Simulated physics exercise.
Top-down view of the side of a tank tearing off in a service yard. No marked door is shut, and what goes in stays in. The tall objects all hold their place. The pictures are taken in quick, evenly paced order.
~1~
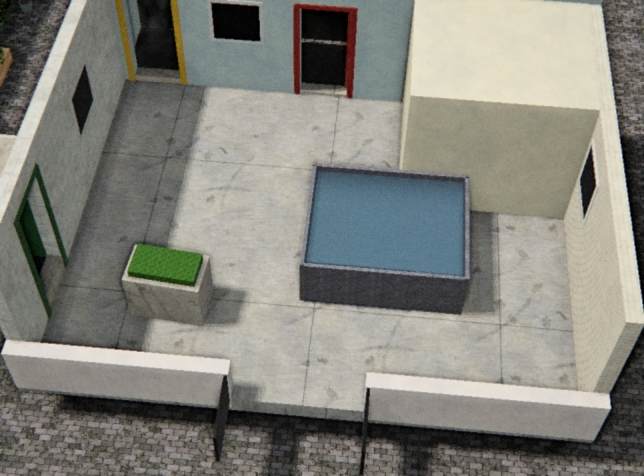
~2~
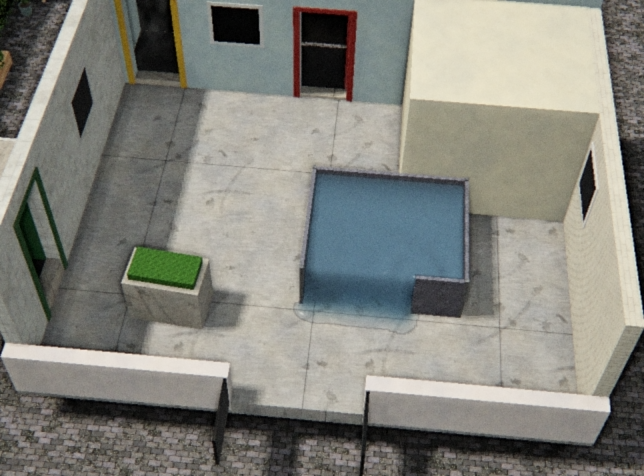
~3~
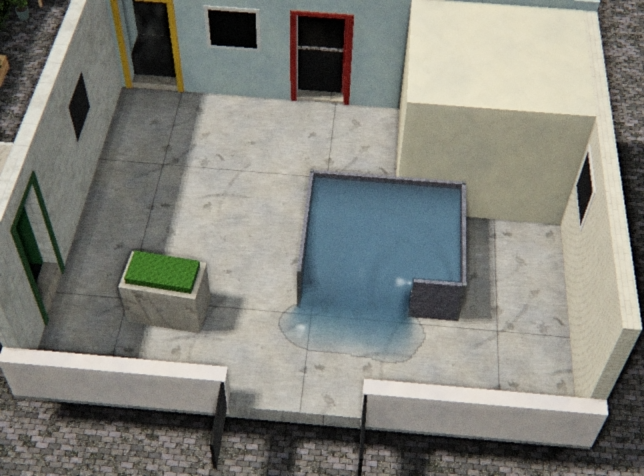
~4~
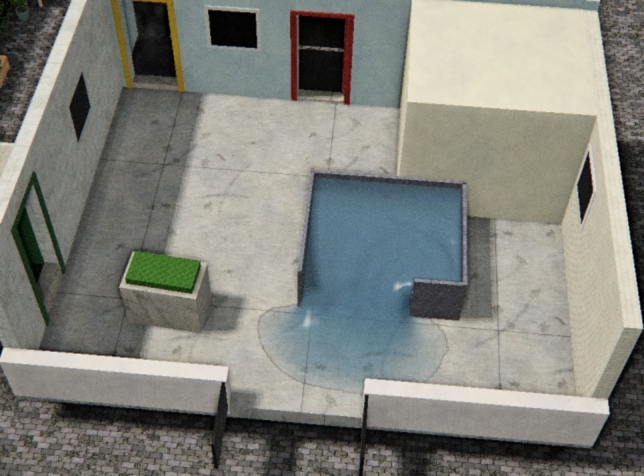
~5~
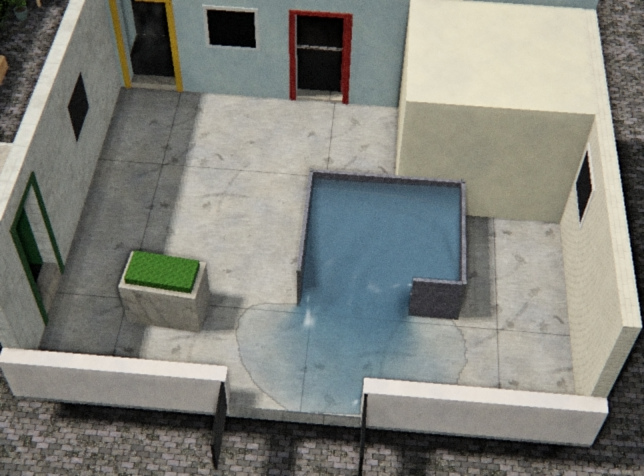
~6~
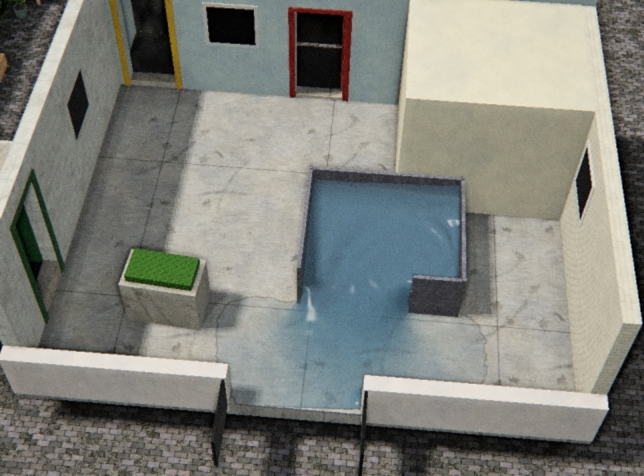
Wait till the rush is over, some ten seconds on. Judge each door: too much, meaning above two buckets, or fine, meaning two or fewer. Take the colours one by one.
Green door: Fine, red door: Fine, yellow door: Fine.
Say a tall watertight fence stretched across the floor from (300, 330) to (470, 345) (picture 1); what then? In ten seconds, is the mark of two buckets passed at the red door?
Looks like the red door doesn't reach that amount here.
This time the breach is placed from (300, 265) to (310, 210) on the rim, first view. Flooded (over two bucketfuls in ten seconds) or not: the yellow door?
Yellow: Exceeds it.
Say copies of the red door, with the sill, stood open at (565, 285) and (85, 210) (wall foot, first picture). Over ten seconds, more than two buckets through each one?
Above, below.
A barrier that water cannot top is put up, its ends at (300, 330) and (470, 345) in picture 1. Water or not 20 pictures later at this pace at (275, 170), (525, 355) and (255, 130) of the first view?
Untouched, submerged, untouched.
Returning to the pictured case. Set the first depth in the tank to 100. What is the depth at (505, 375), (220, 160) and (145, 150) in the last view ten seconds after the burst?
8, 2 and 2 in a hundred, in turn.
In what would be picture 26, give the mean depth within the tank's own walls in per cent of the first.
Some 28 per cent.
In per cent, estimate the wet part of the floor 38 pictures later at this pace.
Roughly 60 %.
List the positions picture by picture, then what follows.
Still water in the open tank at (387, 222), in the first frame.
The front is at (298, 305), out from the gap at (358, 296), in the second frame.
Water pours out at (355, 300) and has run to (285, 326), in the third frame.
Water pours out at (356, 301) and has run to a hidden place, in the fourth frame.
The front is at a hidden place, out from the gap at (355, 300), in the fifth frame.
The front is at a hidden place, out from the gap at (355, 297), in the sixth frame.
A moment on, water covers 20 % of the floor; the green door not reached, the red door not reached, the yellow door not reached.
Next, water covers 30 % of the floor; the green door not reached, the red door not reached, the yellow door not reached.
Then, water covers 40 % of the floor; the green door wet at the sill, nothing in, the red door not reached, the yellow door not reached.
Later, water covers 60 % of the floor; the green door wet at the sill, nothing in, the red door not reached, the yellow door not reached.
In the end, water covers 70 % of the floor; the green door wet at the sill, nothing in, the red door not reached, the yellow door wet at the sill, nothing in.
